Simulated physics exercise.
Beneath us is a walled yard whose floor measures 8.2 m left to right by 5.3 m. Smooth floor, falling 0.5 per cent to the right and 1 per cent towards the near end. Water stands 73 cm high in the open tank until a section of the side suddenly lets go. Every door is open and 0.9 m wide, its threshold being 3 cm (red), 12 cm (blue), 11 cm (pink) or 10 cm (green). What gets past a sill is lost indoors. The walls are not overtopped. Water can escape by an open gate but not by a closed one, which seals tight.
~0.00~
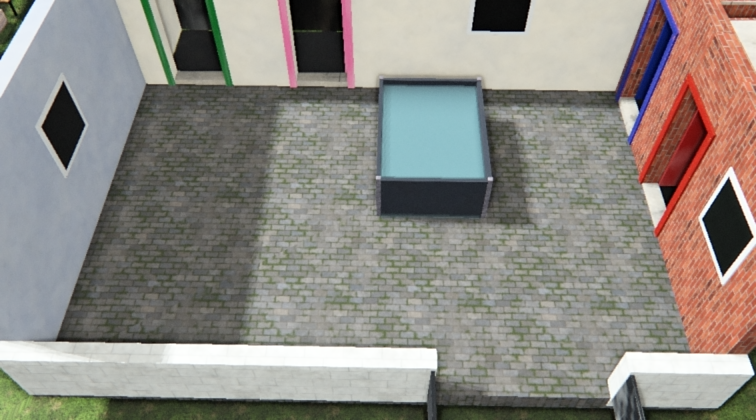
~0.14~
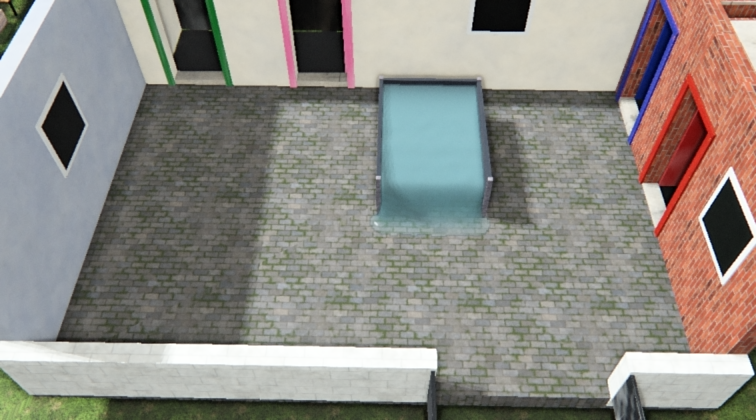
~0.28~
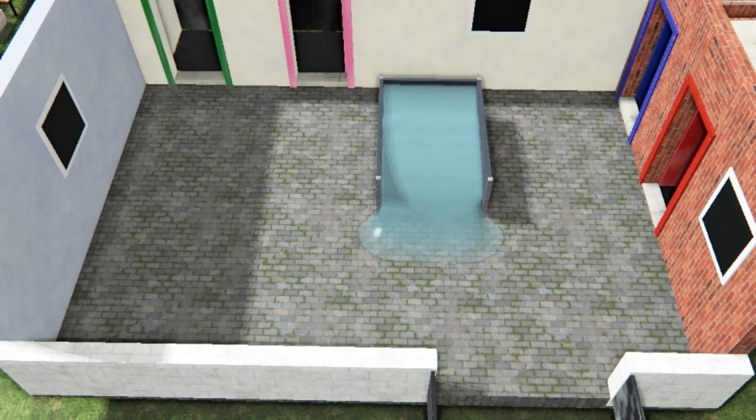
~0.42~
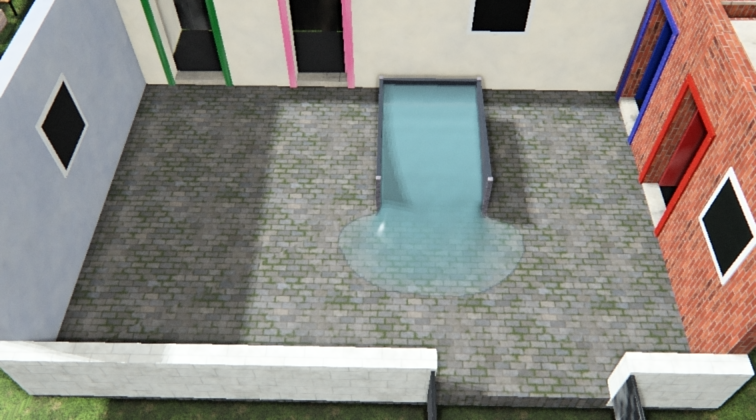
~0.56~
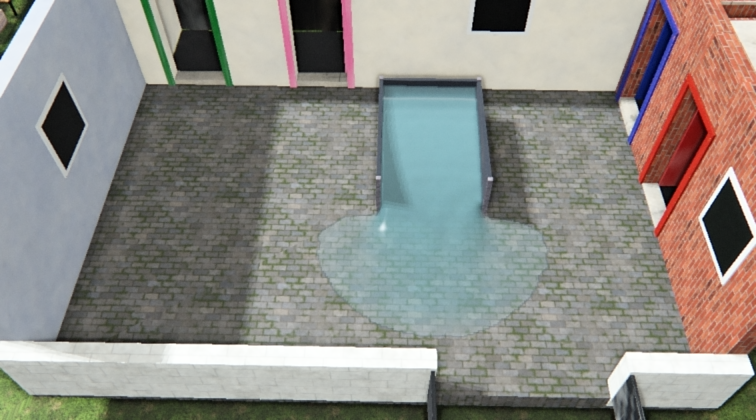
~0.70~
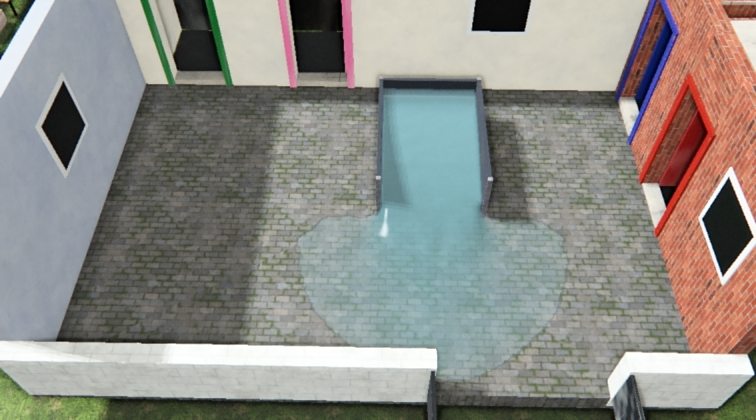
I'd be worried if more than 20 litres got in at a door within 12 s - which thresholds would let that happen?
Door by door: The red door would not; the blue door would not; the pink door would not; the green door would not.
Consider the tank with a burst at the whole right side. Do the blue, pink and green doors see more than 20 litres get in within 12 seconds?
So blue ends up past the limit, pink short of it, green short of it.
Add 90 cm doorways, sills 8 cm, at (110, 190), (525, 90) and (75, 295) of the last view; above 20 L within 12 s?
First doorway falls short, second falls short, third gets there.
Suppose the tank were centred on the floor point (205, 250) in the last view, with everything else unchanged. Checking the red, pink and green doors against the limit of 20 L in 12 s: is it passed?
So the red door tops the limit, the pink door keeps within it and the green door tops the limit.
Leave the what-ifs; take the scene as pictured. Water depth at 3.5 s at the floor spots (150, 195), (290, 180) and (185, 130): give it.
Depths in turn: Roughly 0, 0 and 0 centimetres.
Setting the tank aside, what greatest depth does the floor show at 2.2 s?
About 32 cm.
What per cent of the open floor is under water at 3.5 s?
Near 40 per cent is wet.
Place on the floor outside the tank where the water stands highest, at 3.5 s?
At about (62, 368).
After 1.4 s water covers 25 % of the floor and is deepest (37 cm) near (402, 375); red door not reached, blue door not reached, pink door not reached, green door not reached.
After 2.2 s water covers 30 % of the floor and is deepest (32 cm) near (402, 362); red door not reached, blue door not reached, pink door not reached, green door not reached.
After 3.5 s water covers 40 % of the floor and is deepest (24 cm) near (62, 368); red door not reached, blue door not reached, pink door not reached, green door not reached.
After 7.0 s water covers 70 % of the floor and is deepest (8 cm) near (146, 369); red door 2 cm at the sill, 0 L in, blue door 1 cm at the sill, 0 L in, pink door 1 cm at the sill, 0 L in, green door 7 cm at the sill, 0 L in.
After 12.0 s water covers 90 % of the floor and is deepest (6 cm) near (387, 375); red door 2 cm at the sill, 0 L in, blue door 1 cm at the sill, 0 L in, pink door 2 cm at the sill, 0 L in, green door 2 cm at the sill, 0 L in.
